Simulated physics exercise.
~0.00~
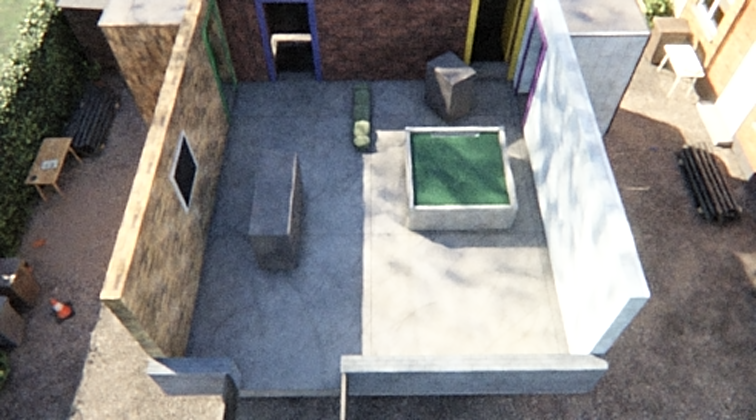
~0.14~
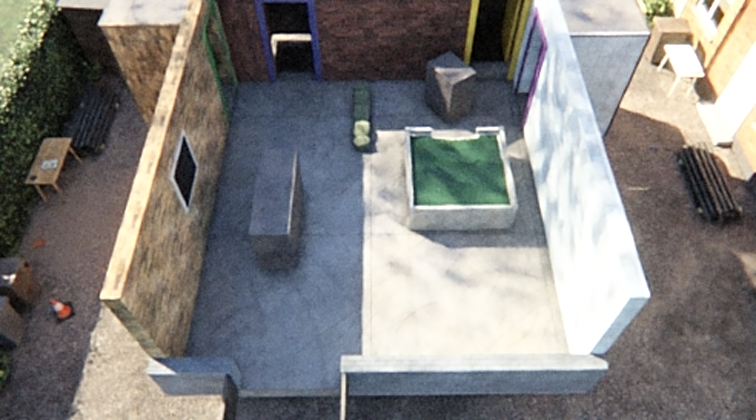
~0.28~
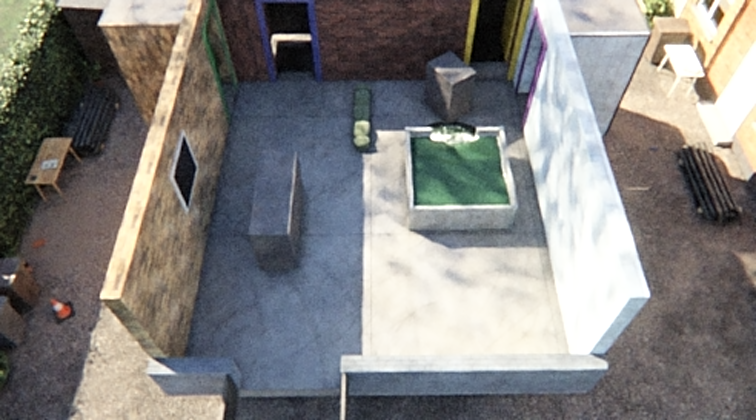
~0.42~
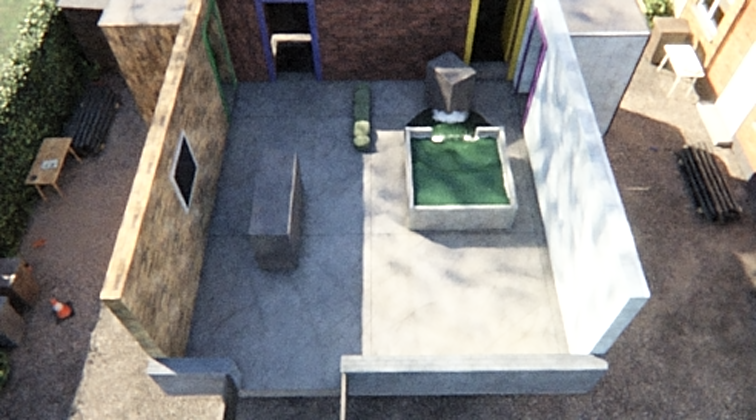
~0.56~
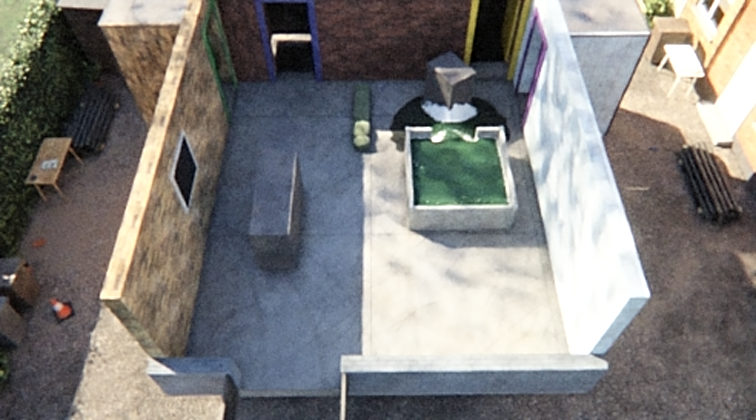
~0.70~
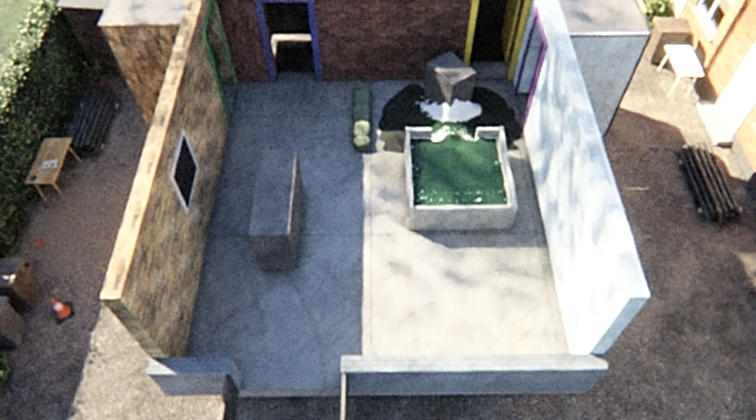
Water pours from the far side of the open tank and spreads around the grey block.
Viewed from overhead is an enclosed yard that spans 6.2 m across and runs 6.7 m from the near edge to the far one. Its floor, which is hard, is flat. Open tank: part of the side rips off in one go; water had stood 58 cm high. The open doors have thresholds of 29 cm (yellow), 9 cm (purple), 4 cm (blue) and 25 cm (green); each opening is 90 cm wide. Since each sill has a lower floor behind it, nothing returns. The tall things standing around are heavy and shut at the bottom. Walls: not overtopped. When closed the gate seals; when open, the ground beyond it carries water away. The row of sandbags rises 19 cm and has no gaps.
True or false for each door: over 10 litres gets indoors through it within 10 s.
Yellow door - false, purple door - true, blue door - false, green door - false.
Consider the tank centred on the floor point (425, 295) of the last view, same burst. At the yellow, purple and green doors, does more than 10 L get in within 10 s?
Result - yellow door does not exceed it, purple door exceeds it, green door does not exceed it.
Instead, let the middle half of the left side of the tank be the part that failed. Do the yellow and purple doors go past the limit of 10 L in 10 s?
Yellow door doesn't reach it, purple door doesn't reach it.
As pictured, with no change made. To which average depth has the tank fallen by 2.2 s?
About 33 cm.
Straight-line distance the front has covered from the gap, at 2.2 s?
About 5.0 m out.
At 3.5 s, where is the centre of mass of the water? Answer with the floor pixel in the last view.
I'd put it close to (432, 142).
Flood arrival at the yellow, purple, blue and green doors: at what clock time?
Yellow: 0.8 s; purple: 0.8 s; blue: 1.6 s; green: 2.4 s.
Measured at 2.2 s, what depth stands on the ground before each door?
In cm: Yellow 15, purple 20, blue 3, green 0.
After 1.4 s water covers 15 % of the floor and is deepest (38 cm) near (453, 121); yellow door 12 cm at the sill, 0 L in, purple door 16 cm at the sill, 13 L in, blue door not reached, green door not reached.
After 2.2 s water covers 20 % of the floor and is deepest (30 cm) near (453, 128); yellow door 15 cm at the sill, 0 L in, purple door 20 cm at the sill, 84 L in, blue door 3 cm at the sill, 0 L in, green door not reached.
After 3.5 s water covers 30 % of the floor and is deepest (24 cm) near (453, 128); yellow door 12 cm at the sill, 0 L in, purple door 17 cm at the sill, 156 L in, blue door 3 cm at the sill, 0 L in, green door 10 cm at the sill, 0 L in.
After 6.0 s water covers 50 % of the floor and is deepest (16 cm) near (523, 127); yellow door 13 cm at the sill, 0 L in, purple door 15 cm at the sill, 243 L in, blue door 2 cm at the sill, 0 L in, green door 8 cm at the sill, 0 L in.
After 10.0 s water covers 85 % of the floor and is deepest (10 cm) near (520, 114); yellow door 9 cm at the sill, 0 L in, purple door 9 cm at the sill, 279 L in, blue door 1 cm at the sill, 0 L in, green door 4 cm at the sill, 0 L in.
